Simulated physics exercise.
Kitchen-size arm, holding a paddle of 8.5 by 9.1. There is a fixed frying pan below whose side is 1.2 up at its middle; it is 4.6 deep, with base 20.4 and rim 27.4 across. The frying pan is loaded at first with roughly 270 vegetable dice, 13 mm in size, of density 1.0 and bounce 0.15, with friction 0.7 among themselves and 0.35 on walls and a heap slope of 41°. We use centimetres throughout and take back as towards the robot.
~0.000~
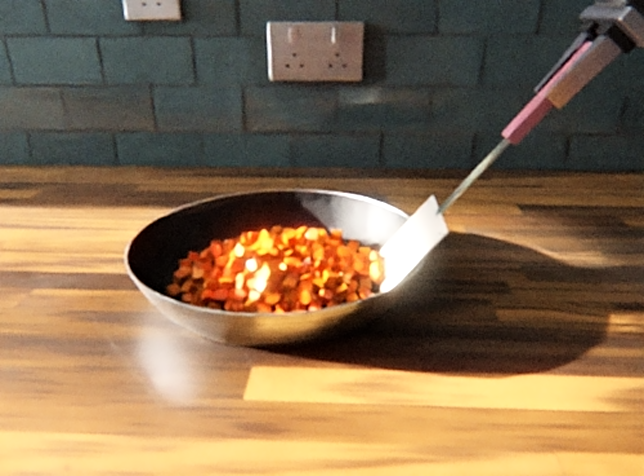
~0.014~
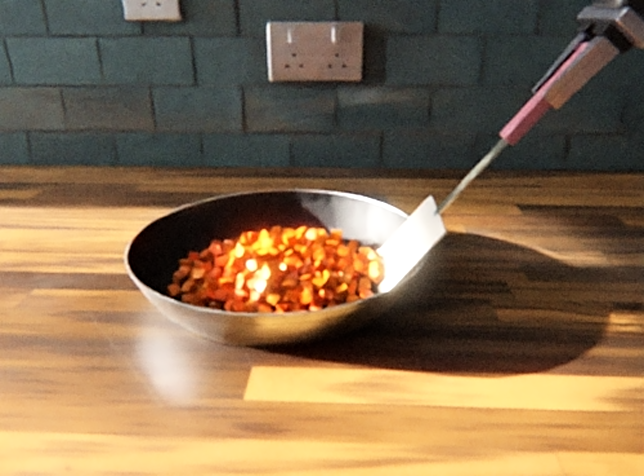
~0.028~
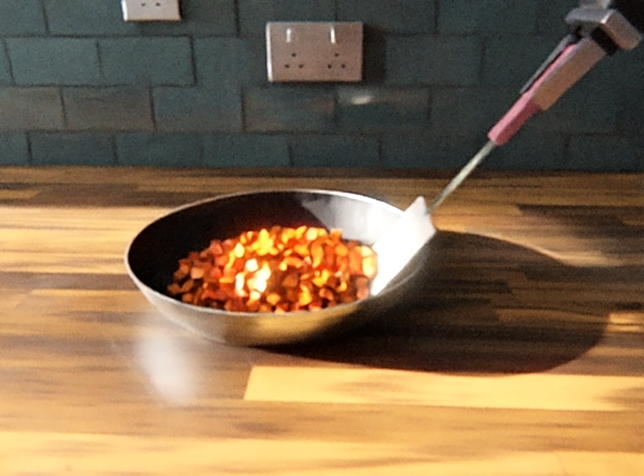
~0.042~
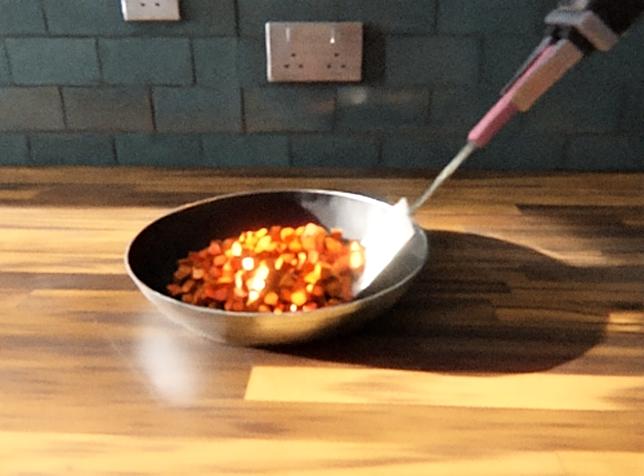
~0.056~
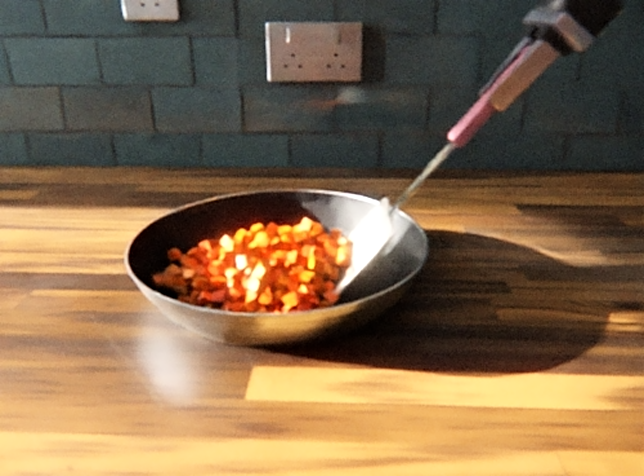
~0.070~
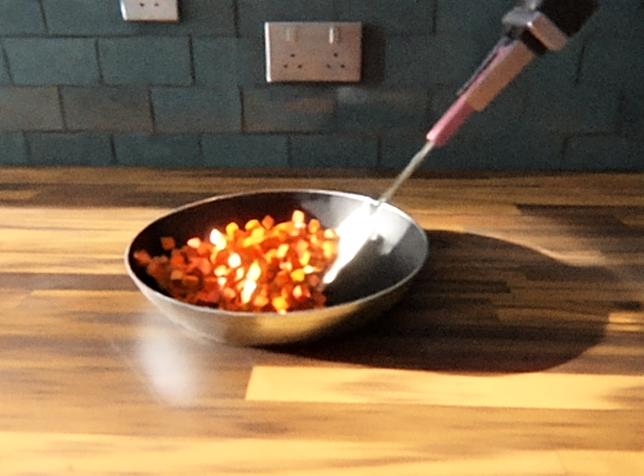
A robotic arm holding a white paddle at the right side of a frying pan slid it down and left into the pan, pushing the orange and red vegetable dice leftward into a slightly taller heap.
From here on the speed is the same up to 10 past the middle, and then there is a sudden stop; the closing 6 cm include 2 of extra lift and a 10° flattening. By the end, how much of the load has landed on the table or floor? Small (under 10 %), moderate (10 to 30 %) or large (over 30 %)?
Large.
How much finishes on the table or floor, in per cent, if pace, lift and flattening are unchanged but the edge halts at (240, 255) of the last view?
The share ending on the table or floor is about 5 per cent.
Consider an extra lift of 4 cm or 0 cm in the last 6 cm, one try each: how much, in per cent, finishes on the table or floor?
Close to 30 and 20 percent respectively.
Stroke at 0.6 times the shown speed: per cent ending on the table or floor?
The share would be near 20 in a hundred.
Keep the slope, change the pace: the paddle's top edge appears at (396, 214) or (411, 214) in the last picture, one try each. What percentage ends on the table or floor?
Near 20 per cent in the first try and near 20 per cent in the second.
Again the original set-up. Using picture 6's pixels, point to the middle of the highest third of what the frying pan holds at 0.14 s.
Roughly pixel (218, 243).
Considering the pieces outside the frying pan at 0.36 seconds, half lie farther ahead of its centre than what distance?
20 cm.
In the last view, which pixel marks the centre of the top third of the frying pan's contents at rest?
It is centred near (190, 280) in the last view.
After 0.10 s, sloping 52°, highest piece 8 above the table; 269 in the frying pan, 1 on the blade or in flight.
After 0.14 s, sloping 50°, highest piece 12 above the table; 269 in the frying pan, 1 on the blade or in flight.
After 0.36 s, sloping 42°, highest piece 20 above the table; 156 in the frying pan, 47 on the table or floor, 67 on the blade or in flight.
After 1.41 s, sloping 42°, highest piece 6 above the table; 156 in the frying pan, 114 on the table or floor.
At rest, 156 in the frying pan, 114 on the table or floor. That is 42 % on the table or floor.
